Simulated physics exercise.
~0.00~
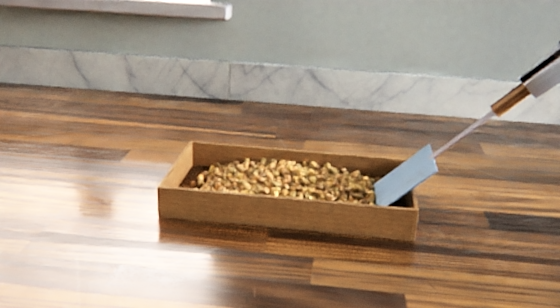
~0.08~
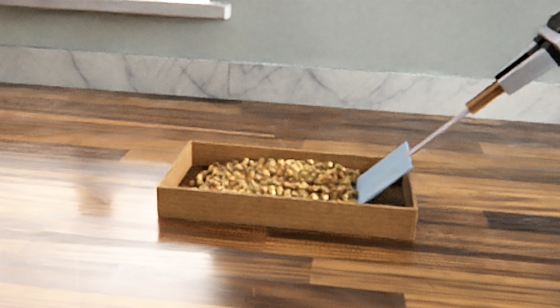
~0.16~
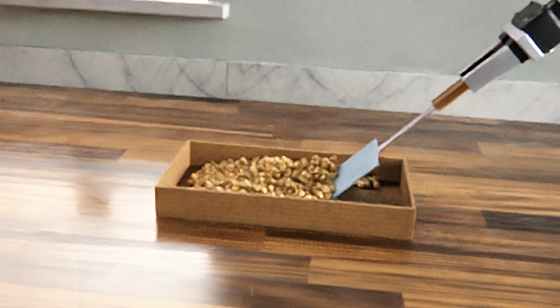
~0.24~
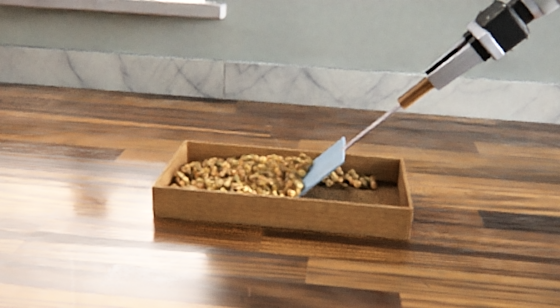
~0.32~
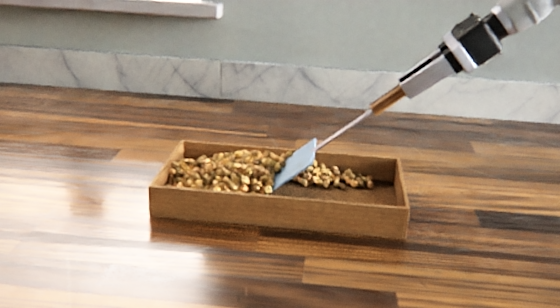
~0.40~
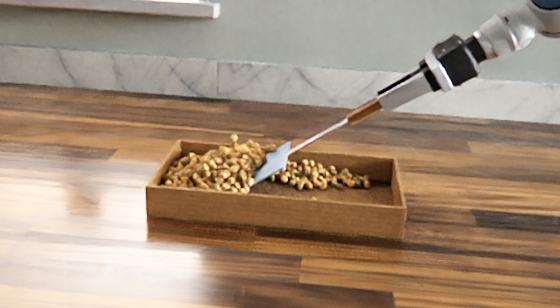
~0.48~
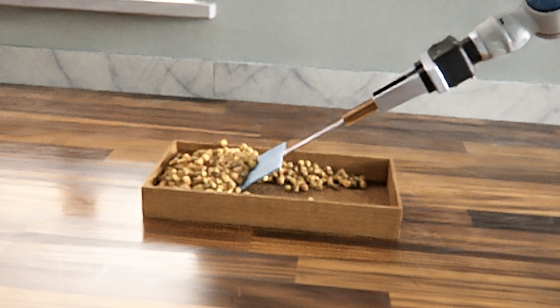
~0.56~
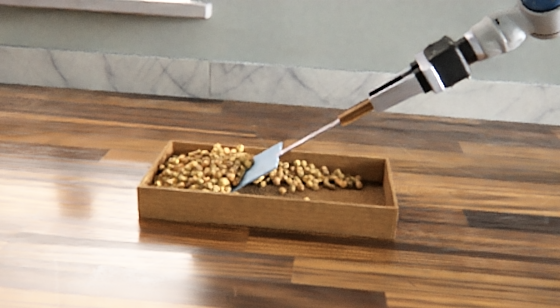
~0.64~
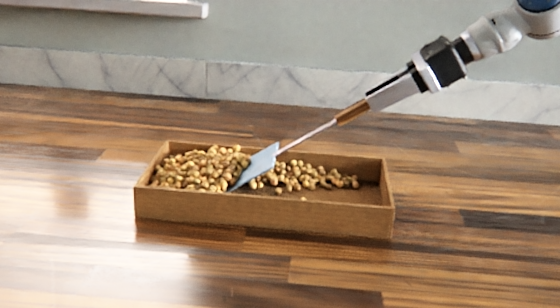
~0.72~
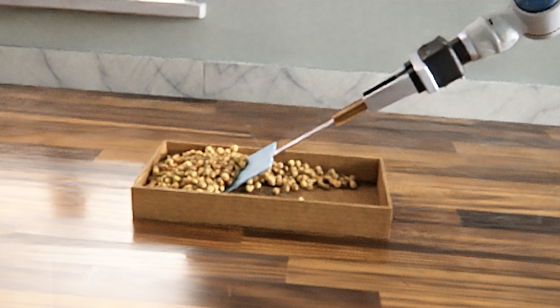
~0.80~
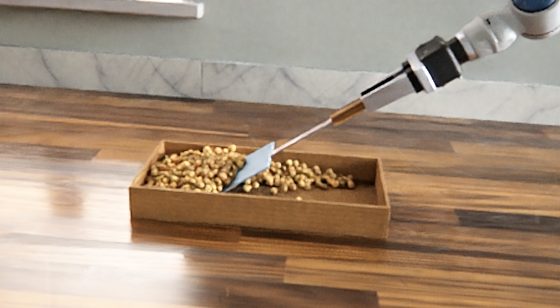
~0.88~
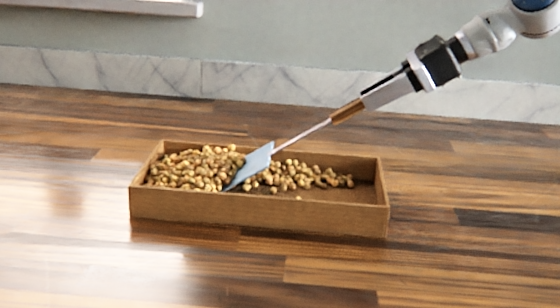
Robot arm pushing a flat blade leftward through dried chickpeas in a shallow tray, heaping them left, then holding still among them.
